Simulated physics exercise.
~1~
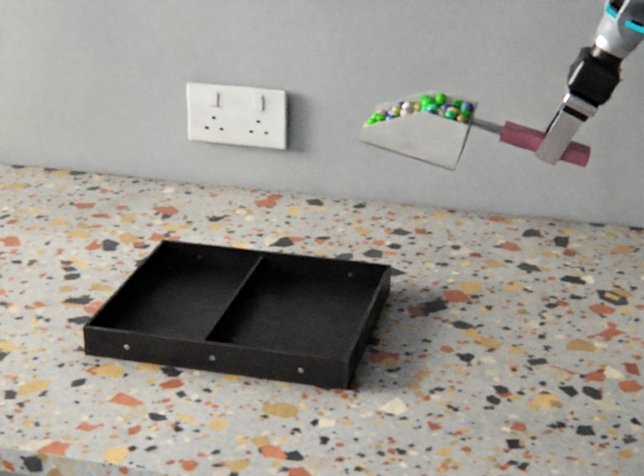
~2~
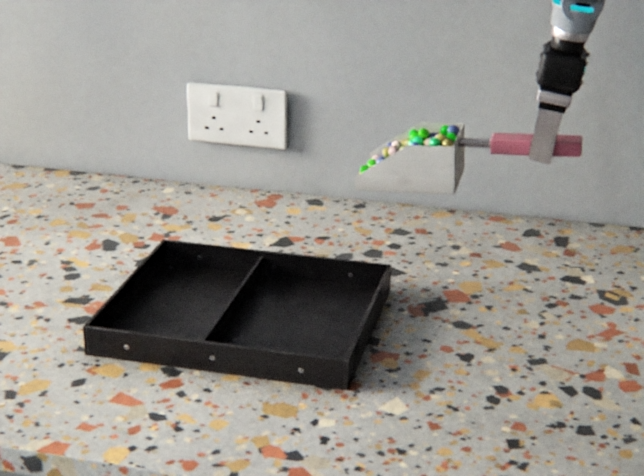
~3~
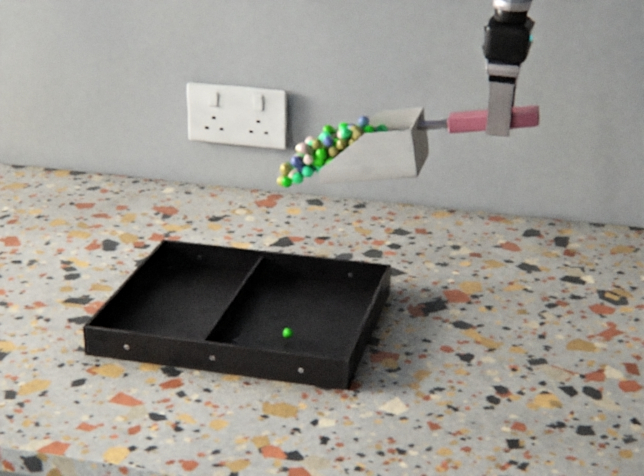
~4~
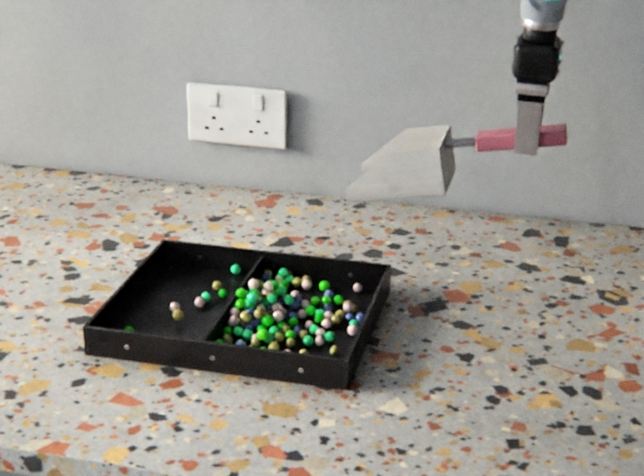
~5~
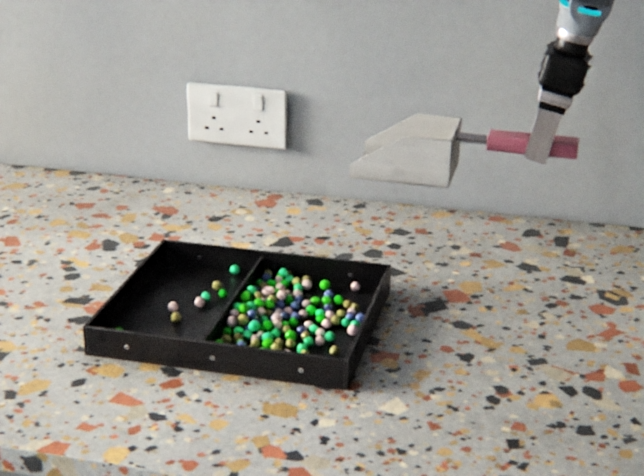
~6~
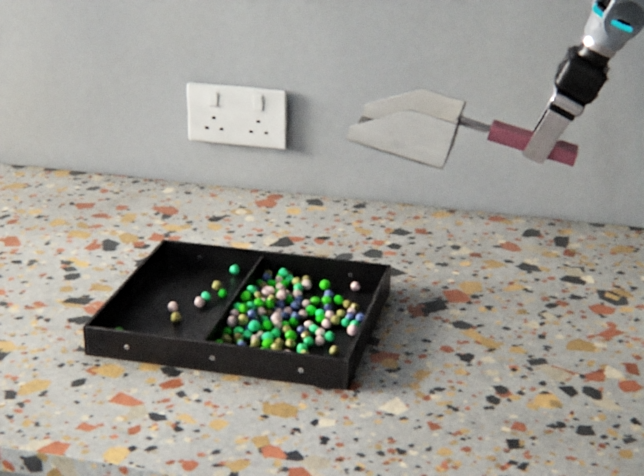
A speckled terrazzo counter stands against a plain grey wall with a white double socket, seen from slightly above by a still camera. A black tray with two compartments sits on the counter, while at upper right a robot arm grips the pink handle of a pale scoop heaped with green, blue, cream and other coloured balls. The arm tips the scoop forward and moves it left, and the balls pour down into the tray. Most settle in the right compartment, with a few in the left. The emptied scoop draws back right and tilts upward, leaving the balls at rest.
